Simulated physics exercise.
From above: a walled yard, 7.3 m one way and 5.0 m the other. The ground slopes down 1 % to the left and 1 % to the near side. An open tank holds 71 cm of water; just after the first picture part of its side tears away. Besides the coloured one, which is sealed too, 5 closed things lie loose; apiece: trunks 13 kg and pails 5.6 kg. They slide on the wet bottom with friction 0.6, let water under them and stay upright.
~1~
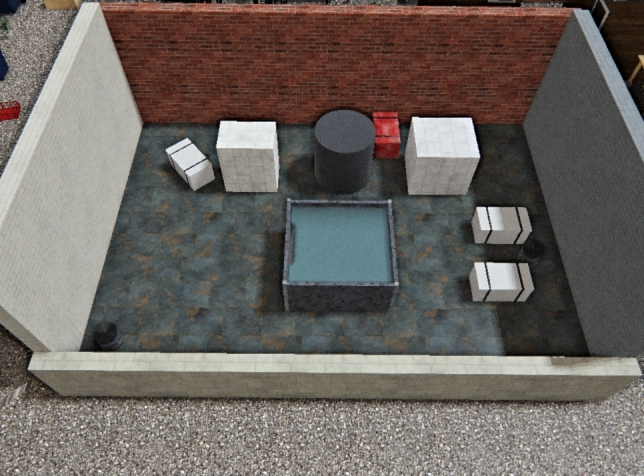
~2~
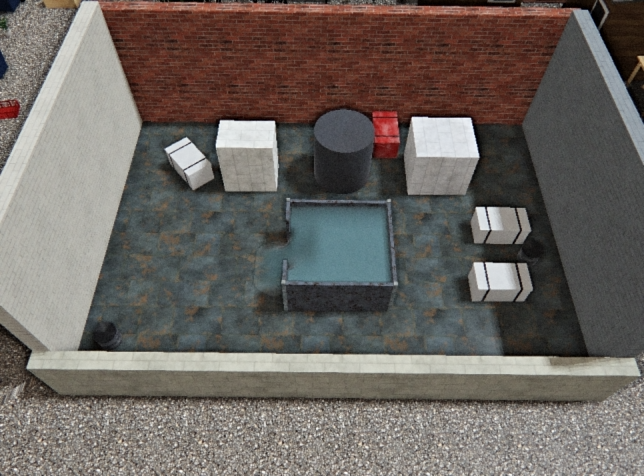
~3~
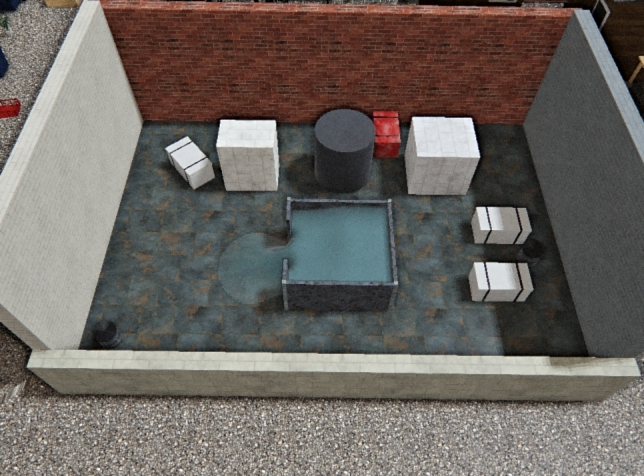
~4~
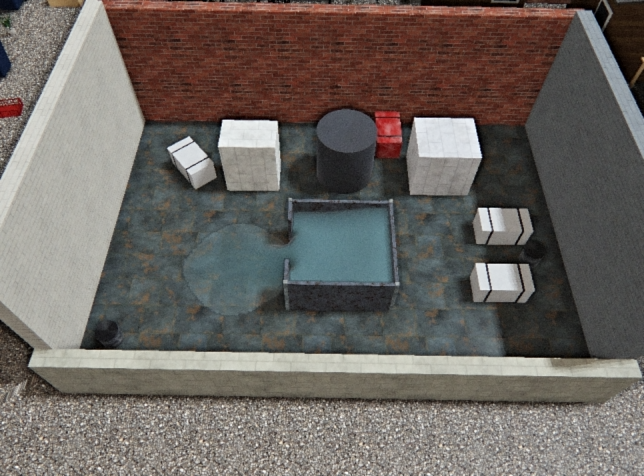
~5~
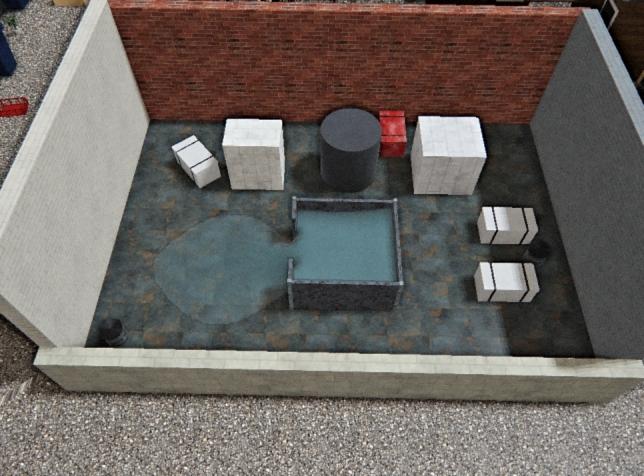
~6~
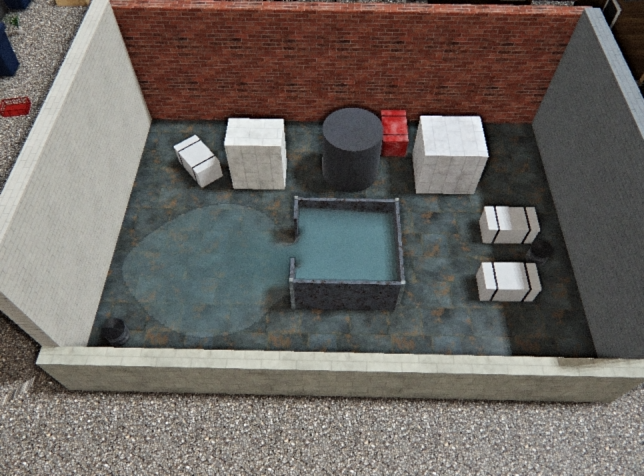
A walled yard with a red brick back wall, pale left and front walls and a grey right wall is seen from above. A square open tank of bluish water stands near the middle, with white blocks, a dark cylinder and a red trunk behind it and strapped white trunks around. The tank's left side opens and water spreads leftward in a widening pool, while the view shifts slightly.
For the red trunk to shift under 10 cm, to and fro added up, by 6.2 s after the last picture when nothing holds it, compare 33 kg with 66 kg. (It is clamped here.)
Verdict: The smaller load will do.
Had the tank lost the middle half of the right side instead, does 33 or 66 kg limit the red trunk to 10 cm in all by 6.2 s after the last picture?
In that case only the larger load is enough.
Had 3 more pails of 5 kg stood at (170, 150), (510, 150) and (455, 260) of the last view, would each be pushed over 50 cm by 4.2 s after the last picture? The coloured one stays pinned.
In that order: Past it, under, less.
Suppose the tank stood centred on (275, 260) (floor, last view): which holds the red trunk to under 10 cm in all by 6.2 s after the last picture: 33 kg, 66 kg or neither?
Then the lower weight is enough.
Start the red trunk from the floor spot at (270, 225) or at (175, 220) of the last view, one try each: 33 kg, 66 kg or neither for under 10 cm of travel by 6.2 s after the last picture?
In that order: It takes the larger; neither holds.
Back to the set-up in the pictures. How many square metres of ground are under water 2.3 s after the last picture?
Some 14 m2.
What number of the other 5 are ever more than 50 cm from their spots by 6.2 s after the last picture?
That makes 2.
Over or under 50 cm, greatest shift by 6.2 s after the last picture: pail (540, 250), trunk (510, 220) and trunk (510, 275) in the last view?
In that order: Short of it, short of it, short of it.
Then, 0.6 s after the last picture the red trunk would be 0 cm from its start with 33 kg and 0 cm from its start with 66 kg; 0 cm of water round it then.
Then, 2.3 s after the last picture the red trunk would be 0 cm from its start with 33 kg and 0 cm from its start with 66 kg; 0 cm of water round it then.
Then, 4.2 s after the last picture the red trunk would be 0 cm from its start with 33 kg and 0 cm from its start with 66 kg; 2 cm of water round it then.
Then, 6.2 s after the last picture the red trunk would be 0 cm from its start with 33 kg and 0 cm from its start with 66 kg; 5 cm of water round it then.
